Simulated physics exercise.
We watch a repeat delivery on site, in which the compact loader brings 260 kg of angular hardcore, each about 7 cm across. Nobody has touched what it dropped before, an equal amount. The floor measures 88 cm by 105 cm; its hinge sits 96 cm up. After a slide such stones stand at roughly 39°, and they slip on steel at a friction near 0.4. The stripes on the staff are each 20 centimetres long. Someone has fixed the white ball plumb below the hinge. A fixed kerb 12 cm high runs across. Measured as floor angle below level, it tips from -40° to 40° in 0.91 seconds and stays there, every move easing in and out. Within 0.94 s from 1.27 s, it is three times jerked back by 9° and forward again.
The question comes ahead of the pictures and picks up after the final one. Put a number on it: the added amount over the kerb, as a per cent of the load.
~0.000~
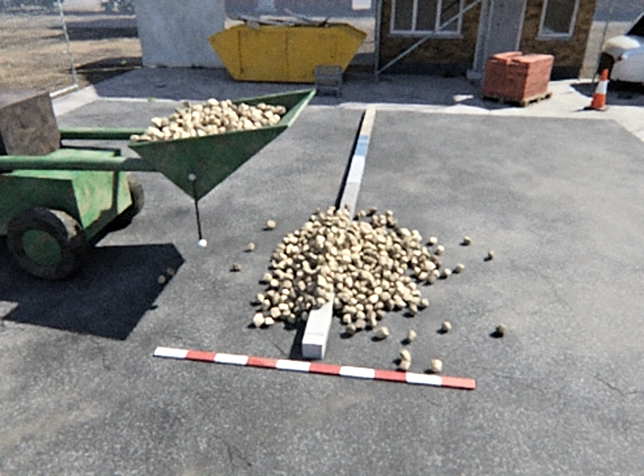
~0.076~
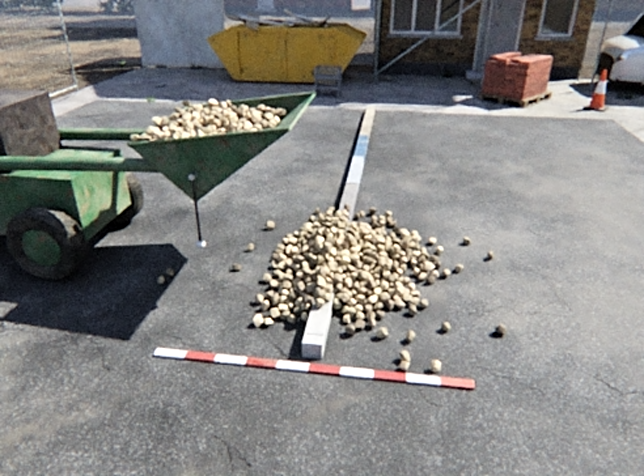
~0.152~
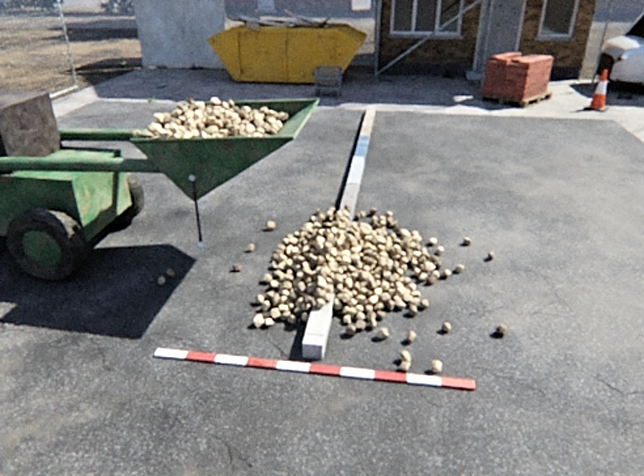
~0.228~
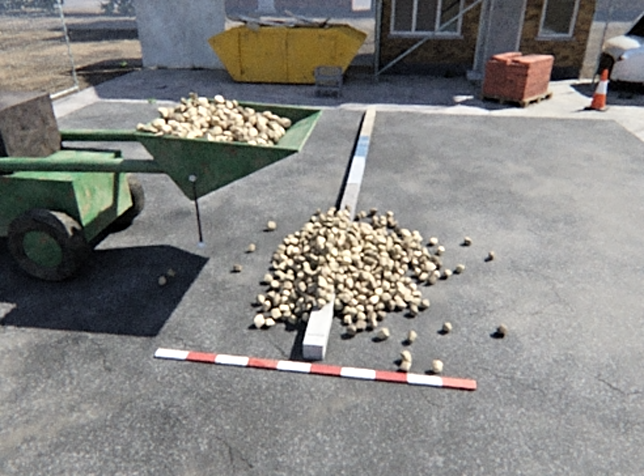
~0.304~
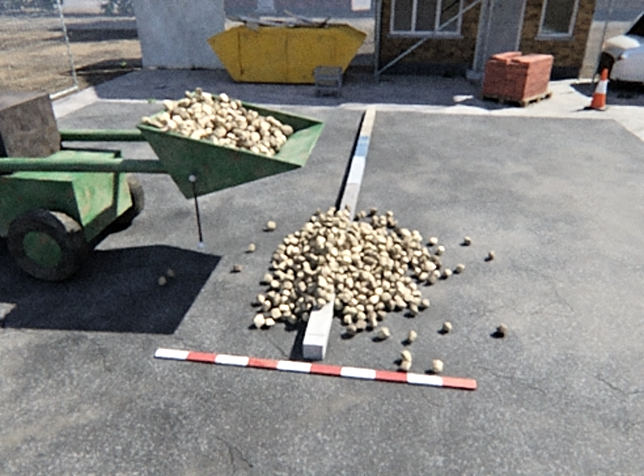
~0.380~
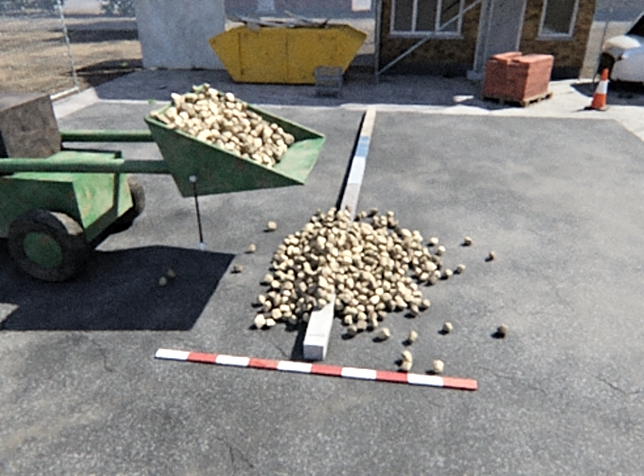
28 percent, roughly.
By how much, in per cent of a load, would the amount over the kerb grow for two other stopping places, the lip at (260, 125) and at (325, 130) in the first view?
10 % and 75 %.
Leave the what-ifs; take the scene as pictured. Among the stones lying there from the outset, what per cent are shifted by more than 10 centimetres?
About 5 per cent.
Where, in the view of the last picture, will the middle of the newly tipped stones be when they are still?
The middle lies near (315, 247) in the last picture.
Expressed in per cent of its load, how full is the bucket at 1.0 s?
Roughly 90 per cent of its load.
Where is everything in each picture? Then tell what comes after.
In the first picture, the bucket is at -40°, its lip at (288, 126); the top of the load is at (228, 109). The earlier load is highest near (334, 239), 26 cm above ground level, 49 % on this side of the kerb, 52 % over the kerb.
The second picture shows lip at (289, 129), floor tilted -38°, highest stones at (209, 109); the stones move at 0.1 m/s on average.
The third picture shows lip at (294, 138), floor tilted -34°, highest stones at (203, 108); the stones move at 0.3 m/s on average.
The fourth picture shows lip at (299, 150), floor tilted -27°, highest stones at (197, 105); the stones move at 0.4 m/s on average.
The fifth picture shows lip at (302, 166), floor tilted -19°, highest stones at (195, 99); the stones move at 0.4 m/s on average.
In the sixth picture, the bucket is at -10°, its lip at (304, 184); the top of the load is at (201, 94); the stones move at 0.5 m/s on average.
After 0.7 s the floor is at 27°; in per cent of one load, 100 in the bucket, 49 on this side of the kerb, 52 over the kerb; the foremost stones are at (462, 273).
After 1.0 s the floor is at 40°; in per cent of one load, 88 in the bucket, 61 on this side of the kerb, 52 over the kerb; the foremost stones are at (462, 273).
After 2.7 s the floor is at 40°; in per cent of one load, 0 in the bucket, 121 on this side of the kerb, 80 over the kerb; the foremost stones are at (467, 275).
After 5.1 s the floor is at 40°; in per cent of one load, 0 in the bucket, 121 on this side of the kerb, 80 over the kerb; the foremost stones are at (467, 275). Net gain over the kerb, 28.
